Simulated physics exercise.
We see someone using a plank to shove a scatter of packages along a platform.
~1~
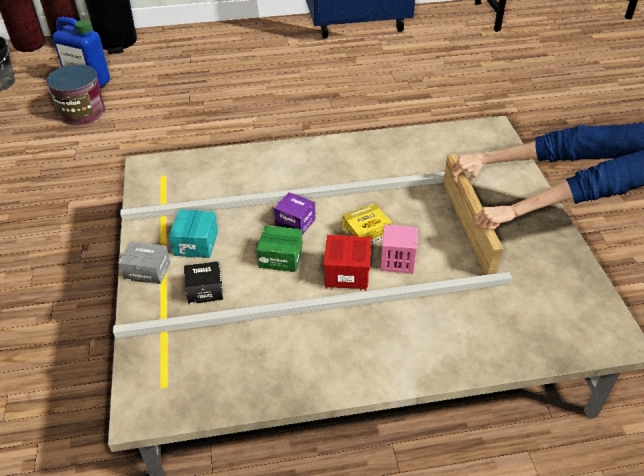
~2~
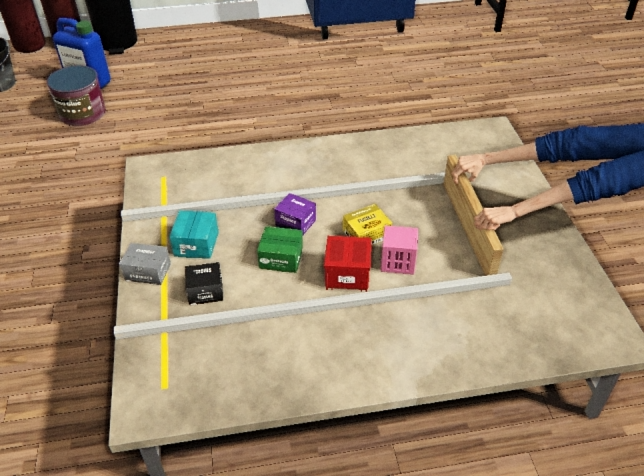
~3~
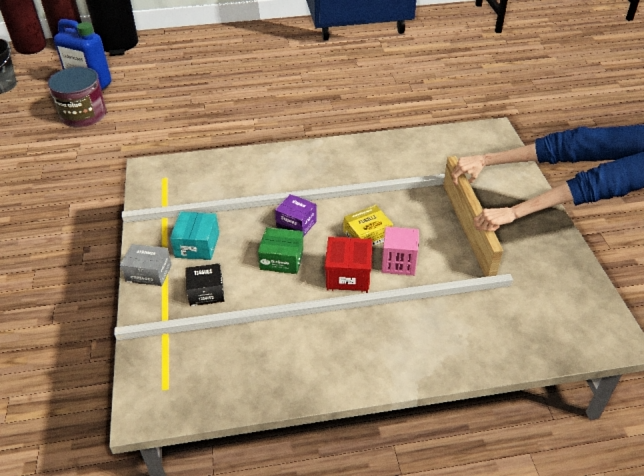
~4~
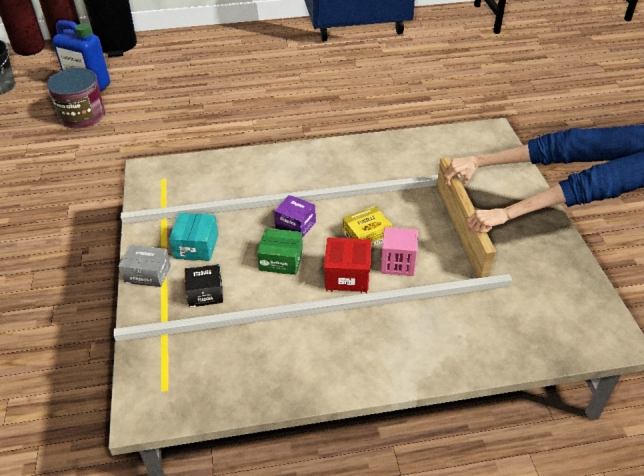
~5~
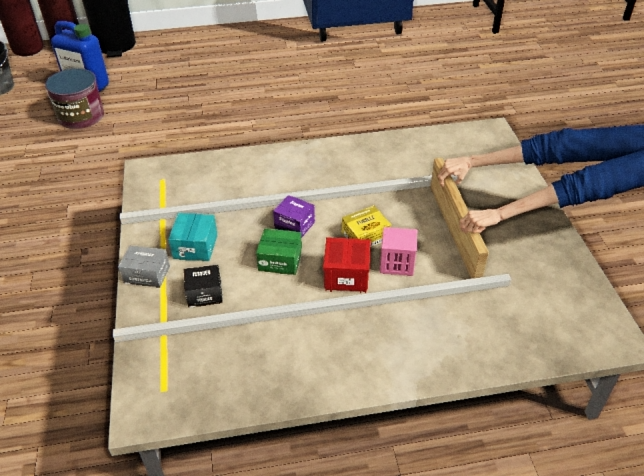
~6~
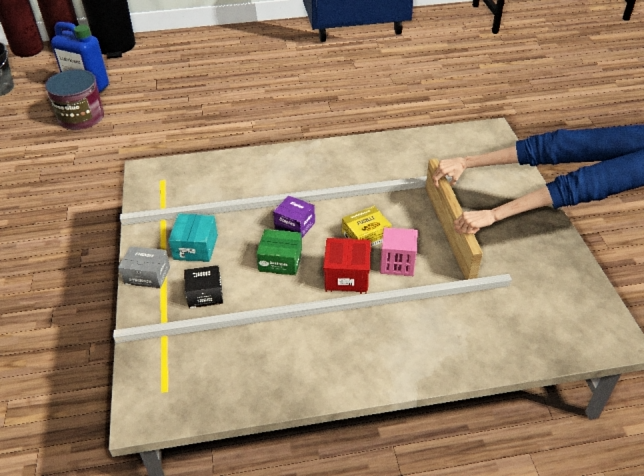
In the video, two hands grip a wooden plank at the right of a tabletop and slide it slightly left between two pale rails, while the scattered colourful boxes and the yellow tape line ahead of it stay still.
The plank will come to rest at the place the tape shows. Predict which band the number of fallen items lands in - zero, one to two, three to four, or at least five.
The number that fall lands in the band at least five.
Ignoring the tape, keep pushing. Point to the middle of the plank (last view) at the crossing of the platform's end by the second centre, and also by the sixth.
I'd say close to (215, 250), and after that close to (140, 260).
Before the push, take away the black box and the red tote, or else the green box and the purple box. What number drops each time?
First try 3, second try 4.
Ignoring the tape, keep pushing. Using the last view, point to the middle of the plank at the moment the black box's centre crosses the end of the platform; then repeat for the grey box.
Roughly at (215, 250) and roughly at (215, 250).
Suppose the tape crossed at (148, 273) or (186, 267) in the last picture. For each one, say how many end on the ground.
5 and 2.
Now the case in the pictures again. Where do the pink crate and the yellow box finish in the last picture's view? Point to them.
The pink crate comes to rest at (144, 290), and the yellow box comes to rest at (142, 255).
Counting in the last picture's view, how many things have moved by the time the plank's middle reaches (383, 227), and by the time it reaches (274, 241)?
Tally: 3; 7.
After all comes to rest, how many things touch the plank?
It's 3 of them.
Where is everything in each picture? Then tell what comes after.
The first picture shows grey box (145, 263); turquoise parcel (194, 234); black box (204, 283); plank (470, 213); tape (164, 266).
The second picture shows turquoise parcel (195, 235); purple box (296, 215).
The third picture shows black box (205, 285); green box (281, 251).
The fourth picture shows grey box (146, 266); plank (463, 216).
The fifth picture shows turquoise parcel (194, 237); yellow box (366, 228).
The sixth picture shows grey box (145, 267); turquoise parcel (194, 238); black box (204, 287); plank (451, 218); tape (163, 270).
Soon after, none off yet; grey box at rest near (145, 267); turquoise parcel at rest near (194, 238); black box at rest near (204, 287).
Then, none off yet; grey box at rest near (145, 267); turquoise parcel at rest near (194, 238); black box moving near (200, 287).
Further on, none off yet; grey box moved about its own width near (120, 272); turquoise parcel moved about its own width near (151, 234); black box moved well along near (121, 299).
By the end, the number that fall off is five or more; fallen, red tote, green box, black box, turquoise parcel and grey box.
